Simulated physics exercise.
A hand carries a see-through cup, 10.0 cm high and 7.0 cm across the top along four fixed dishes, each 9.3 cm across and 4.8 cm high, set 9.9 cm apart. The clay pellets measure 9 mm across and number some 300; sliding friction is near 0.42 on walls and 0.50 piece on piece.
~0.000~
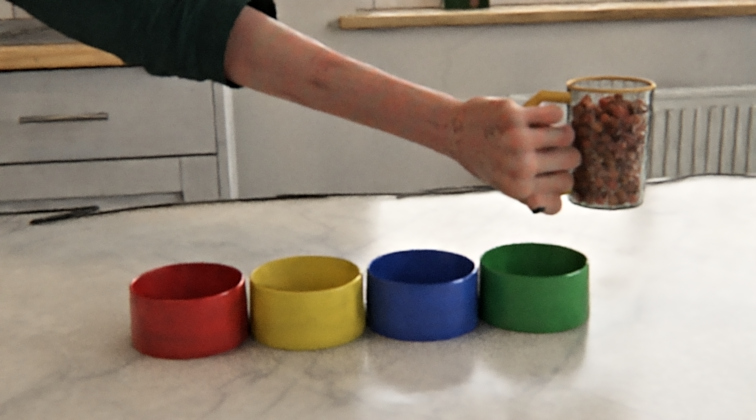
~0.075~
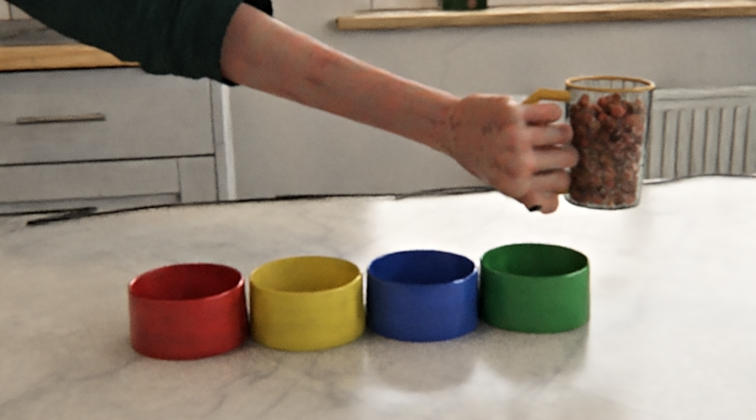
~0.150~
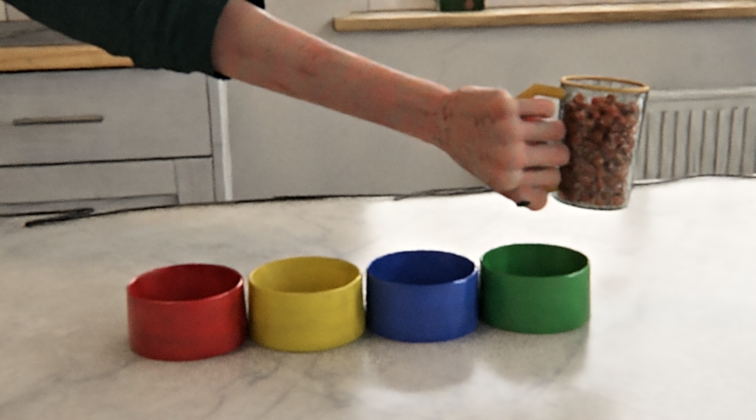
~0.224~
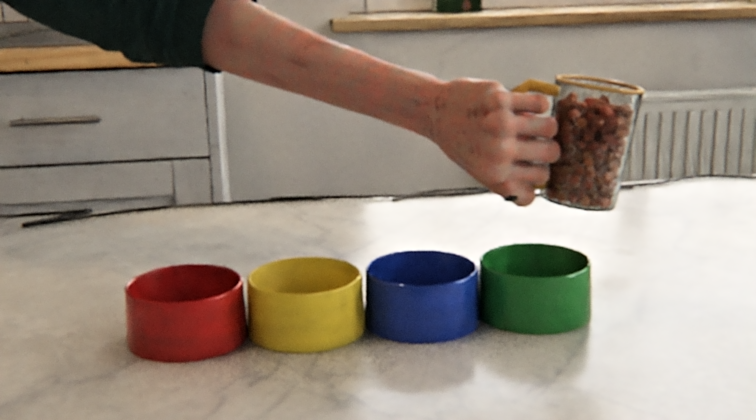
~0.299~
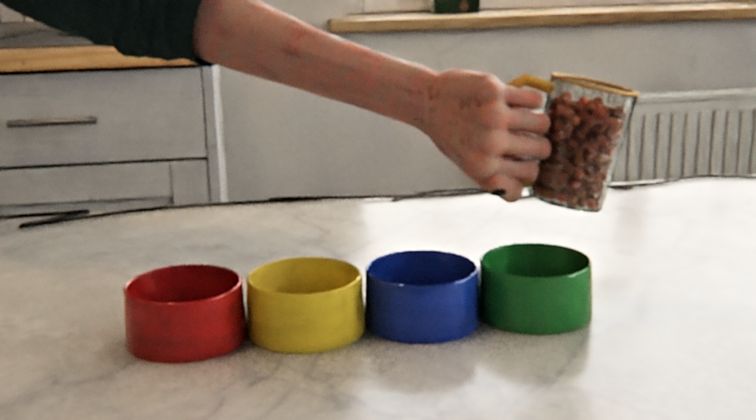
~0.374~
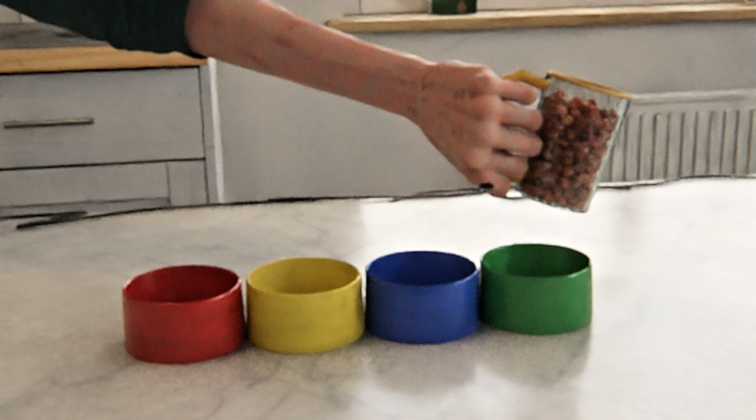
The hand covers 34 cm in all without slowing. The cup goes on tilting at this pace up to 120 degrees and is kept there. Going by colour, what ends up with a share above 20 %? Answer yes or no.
Red no, blue yes, green no, yellow no, counter no.
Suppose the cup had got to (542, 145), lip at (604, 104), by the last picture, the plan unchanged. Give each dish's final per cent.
Red 0, blue 10, green 0, yellow 80.
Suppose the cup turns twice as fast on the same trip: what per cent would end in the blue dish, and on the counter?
Blue 0; counter 10.
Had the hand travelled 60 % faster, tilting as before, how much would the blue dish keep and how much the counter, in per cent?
Then: Blue 0, counter 0.
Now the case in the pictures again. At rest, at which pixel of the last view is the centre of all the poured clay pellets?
Near (408, 302).
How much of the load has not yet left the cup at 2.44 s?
Some 15 per cent of the load.
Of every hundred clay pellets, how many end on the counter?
About 5 per cent.
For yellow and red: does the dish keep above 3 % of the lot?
Yellow yes, red no.
After 1.61 s, tilt 85 degrees; cup holds 100 %.
Then, at 2.44 s, tilt 120 degrees; cup holds 15 %, blue 75 %, yellow 5 %.
After 3.28 s, tilt 120 degrees; cup holds 0 %, blue 80 %, yellow 10 %.
In the end, at 3.6 s, red 0 %, blue 80 %, green 0 %, yellow 10 %, counter 5 %.
